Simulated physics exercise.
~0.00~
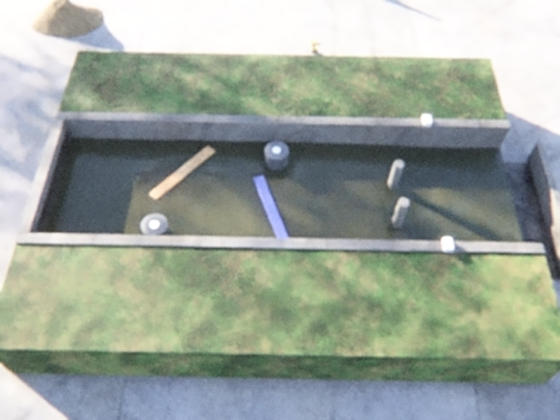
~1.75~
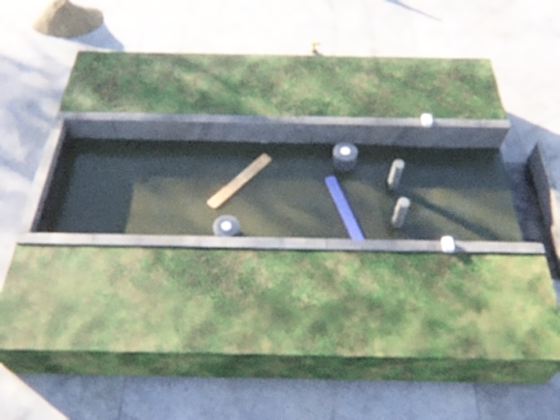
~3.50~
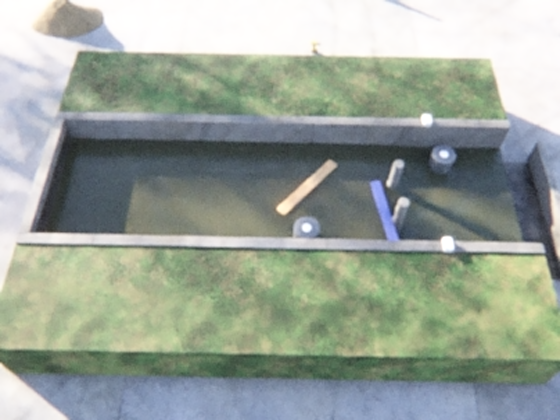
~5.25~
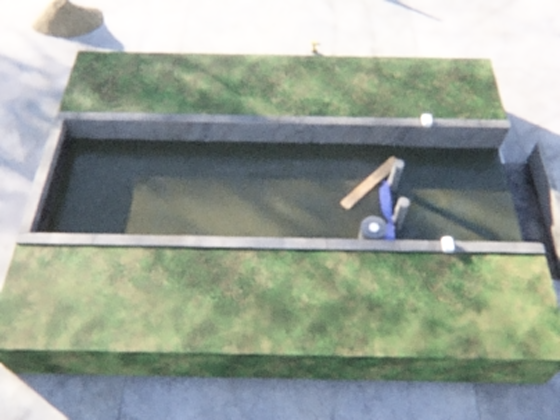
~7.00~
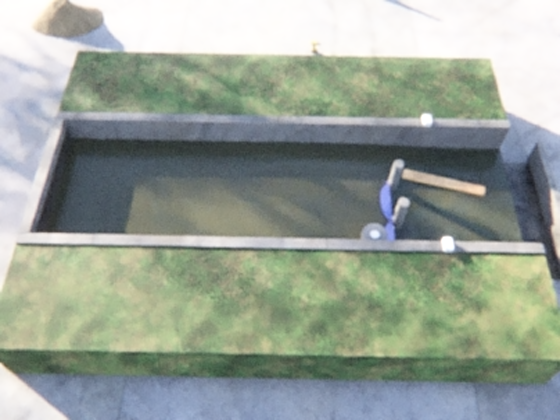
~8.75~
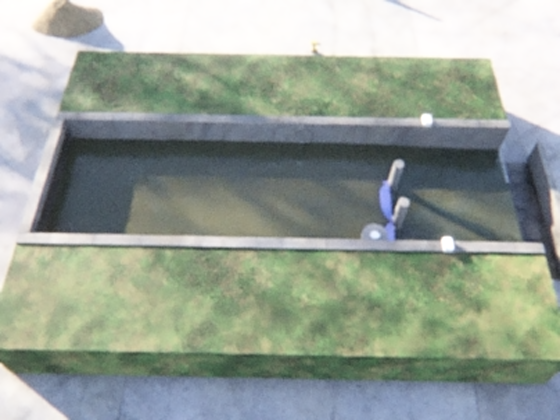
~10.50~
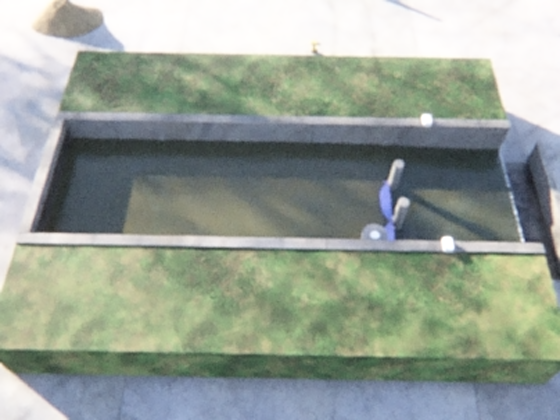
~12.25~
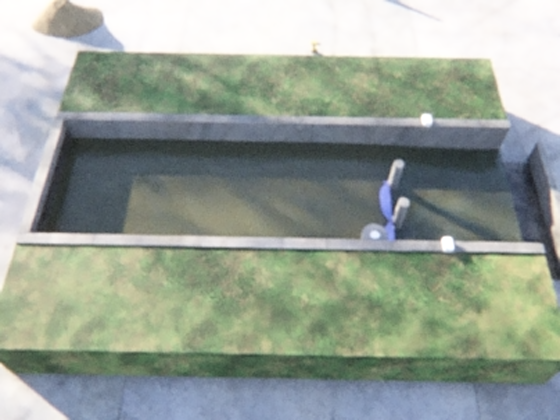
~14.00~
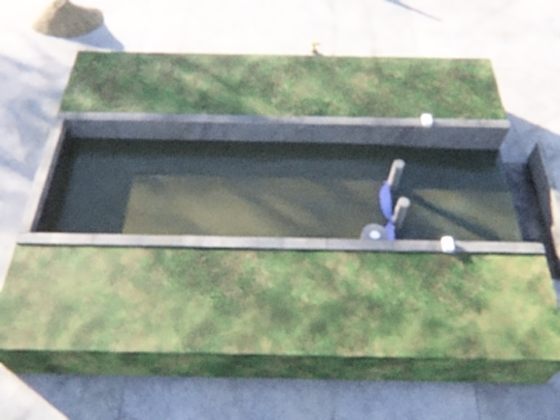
Water channel between grassy banks carrying two planks and two tubs rightward, the blue plank and one tub stopping at posts.
